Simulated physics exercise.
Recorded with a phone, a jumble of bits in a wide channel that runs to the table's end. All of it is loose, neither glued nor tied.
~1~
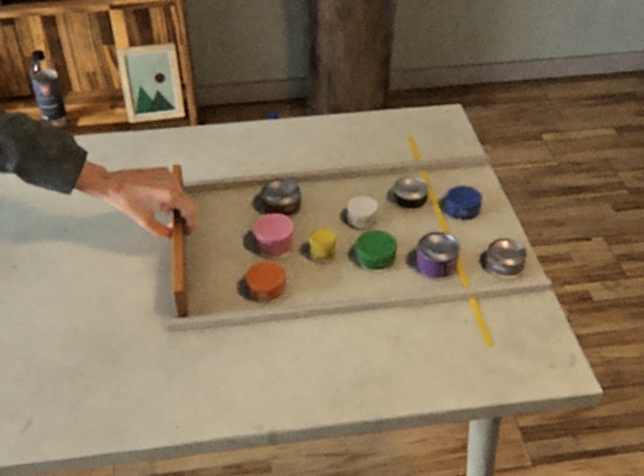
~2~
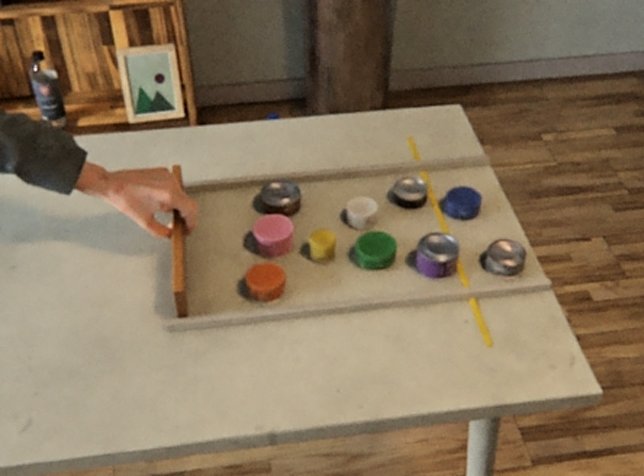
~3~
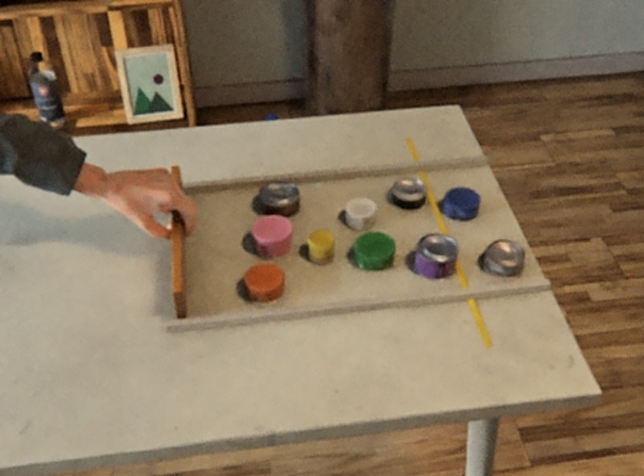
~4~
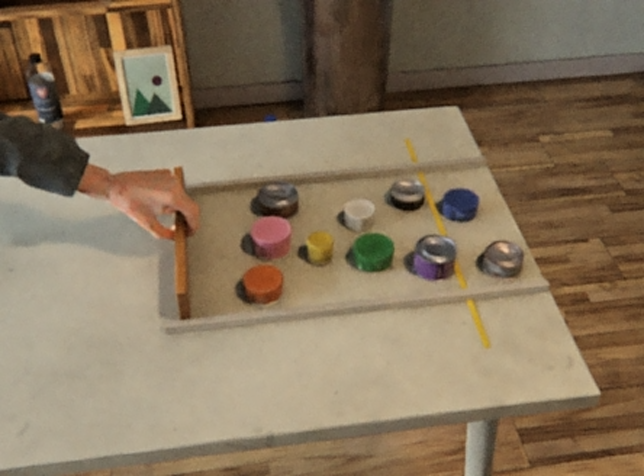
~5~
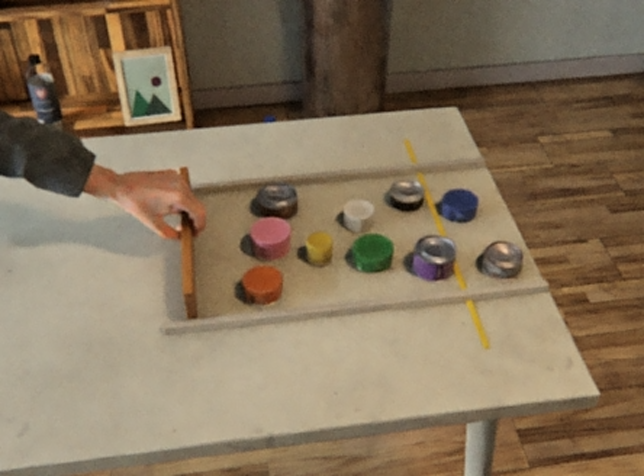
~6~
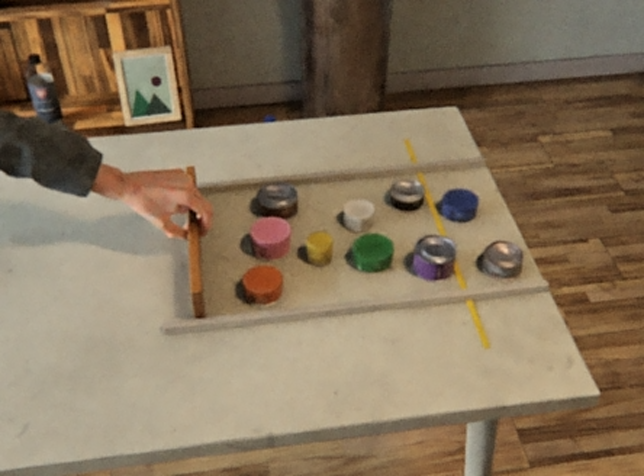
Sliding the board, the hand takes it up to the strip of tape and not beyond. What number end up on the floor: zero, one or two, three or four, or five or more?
Pieces going over the end will number one or two.
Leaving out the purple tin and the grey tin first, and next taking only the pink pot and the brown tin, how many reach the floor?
You'd get 0 in the first case and 1 in the second one.
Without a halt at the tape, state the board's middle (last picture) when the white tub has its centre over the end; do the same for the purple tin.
The middle is at (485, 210) when it's the white tub, and at (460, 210) when it's the purple tin.
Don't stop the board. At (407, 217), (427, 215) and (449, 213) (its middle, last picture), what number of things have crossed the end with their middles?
Respectively, 0, 1 and 1.
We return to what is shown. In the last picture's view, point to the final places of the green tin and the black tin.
The green tin comes to rest at (495, 241), and the black tin comes to rest at (481, 181).
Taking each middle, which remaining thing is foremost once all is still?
That one is the blue tub.
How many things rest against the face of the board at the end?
It's 4.
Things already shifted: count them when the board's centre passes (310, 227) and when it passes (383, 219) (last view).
The count is 4 at the first point and 9 at the second.
Soon after, none off yet; grey tin at rest near (503, 261); blue tub at rest near (460, 205); purple tin at rest near (435, 259).
Then, none off yet; grey tin at rest near (503, 261); blue tub at rest near (460, 205); purple tin moved a little near (453, 261).
At rest, the number that fall off is one or two; fallen, grey tin.
